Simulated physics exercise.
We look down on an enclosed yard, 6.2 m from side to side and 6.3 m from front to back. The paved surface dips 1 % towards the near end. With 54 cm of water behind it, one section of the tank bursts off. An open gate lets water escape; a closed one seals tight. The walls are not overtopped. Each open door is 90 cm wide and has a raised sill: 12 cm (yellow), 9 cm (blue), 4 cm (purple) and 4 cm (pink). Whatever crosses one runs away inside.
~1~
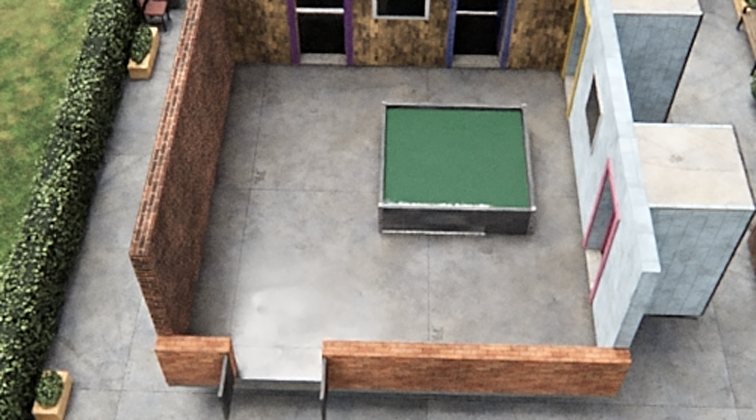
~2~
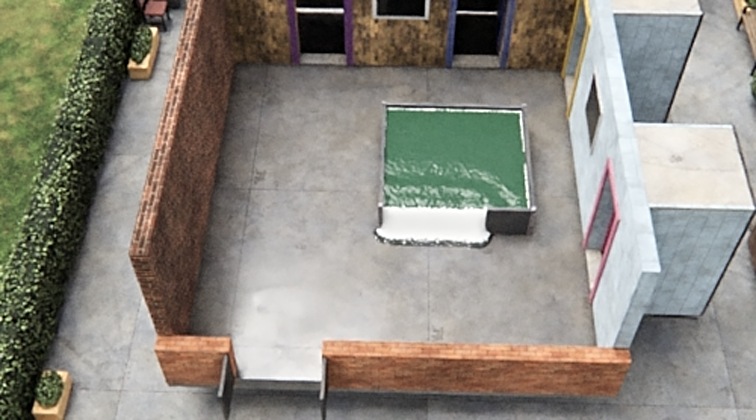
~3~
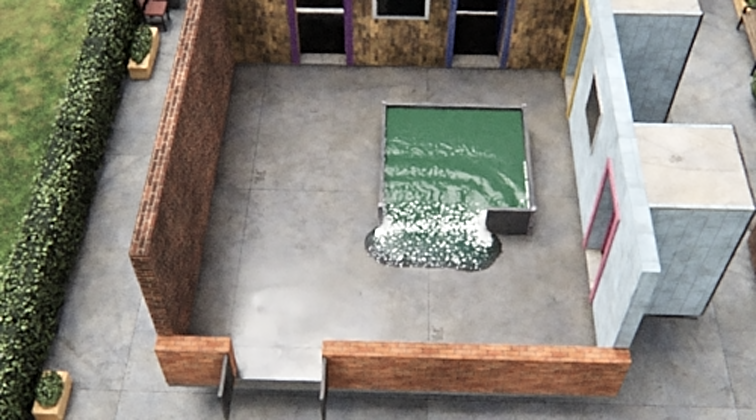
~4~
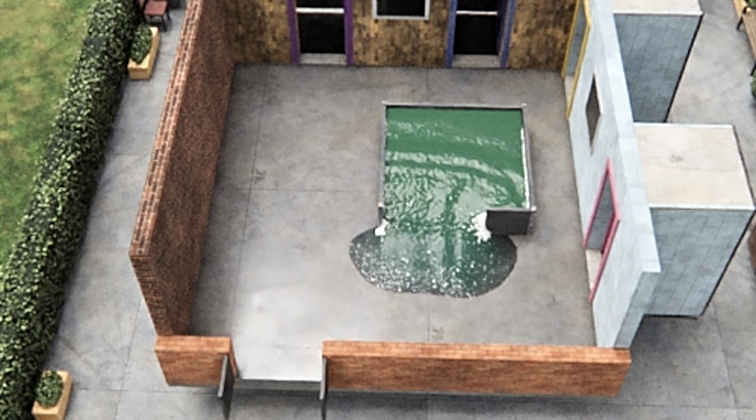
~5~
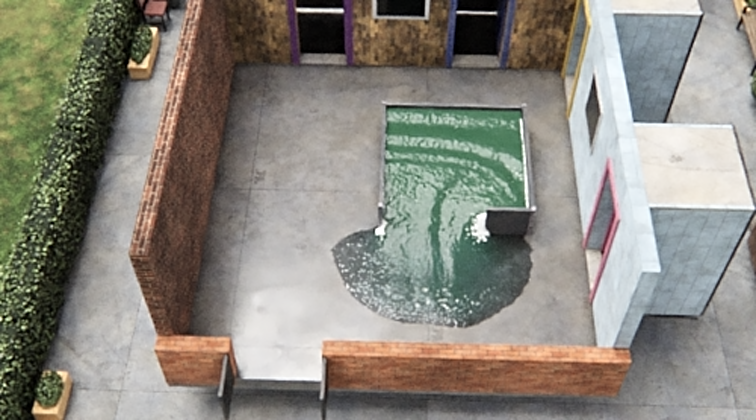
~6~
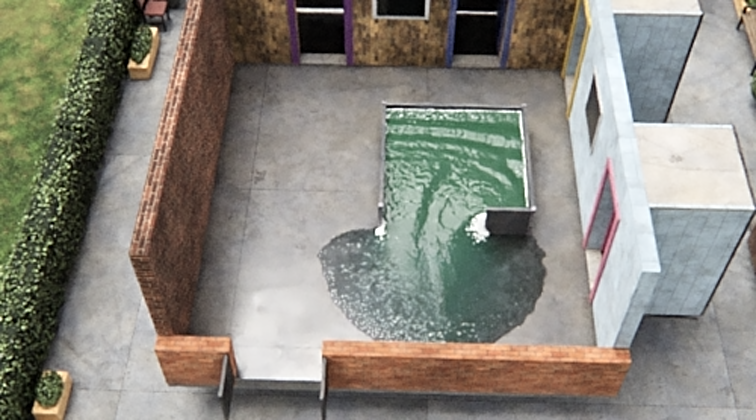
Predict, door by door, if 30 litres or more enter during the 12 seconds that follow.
Door by door: At the yellow door it does not reach the limit; at the blue door it keeps below the limit; at the purple door it does not reach the limit; at the pink door it exceeds the limit.
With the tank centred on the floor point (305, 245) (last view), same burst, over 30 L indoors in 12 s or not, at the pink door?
Against that limit: Pink under.
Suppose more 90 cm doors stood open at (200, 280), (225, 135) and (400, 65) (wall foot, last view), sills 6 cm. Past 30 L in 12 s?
In turn: Over, under, not over.
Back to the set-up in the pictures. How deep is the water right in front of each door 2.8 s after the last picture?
Depths in cm: Yellow 0, blue 0, purple 0, pink 9.
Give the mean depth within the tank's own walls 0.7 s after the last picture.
About 36 cm.
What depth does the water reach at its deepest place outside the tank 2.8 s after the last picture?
Up to some 30 cm.
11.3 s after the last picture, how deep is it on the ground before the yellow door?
About 5.5 cm.
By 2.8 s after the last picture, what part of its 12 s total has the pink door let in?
About 5 per cent.
Then, 0.7 s after the last picture water covers 25 % of the floor and is deepest (35 cm) near (416, 368); yellow door not reached, blue door not reached, purple door not reached, pink door not reached.
Then, 1.5 s after the last picture water covers 30 % of the floor and is deepest (35 cm) near (600, 373); yellow door not reached, blue door not reached, purple door not reached, pink door 1 cm at the sill, 0 L in.
Then, 2.8 s after the last picture water covers 45 % of the floor and is deepest (30 cm) near (588, 373); yellow door not reached, blue door not reached, purple door not reached, pink door 9 cm at the sill, 3 L in.
Then, 6.3 s after the last picture water covers 90 % of the floor and is deepest (14 cm) near (184, 362); yellow door 10 cm at the sill, 1 L in, blue door 6 cm at the sill, 0 L in, purple door 6 cm at the sill, 0 L in, pink door 7 cm at the sill, 39 L in.
Then, 11.3 s after the last picture water covers 100 % of the floor and is deepest (9 cm) near (222, 142); yellow door 5 cm at the sill, 1 L in, blue door 4 cm at the sill, 0 L in, purple door 6 cm at the sill, 13 L in, pink door 6 cm at the sill, 58 L in.
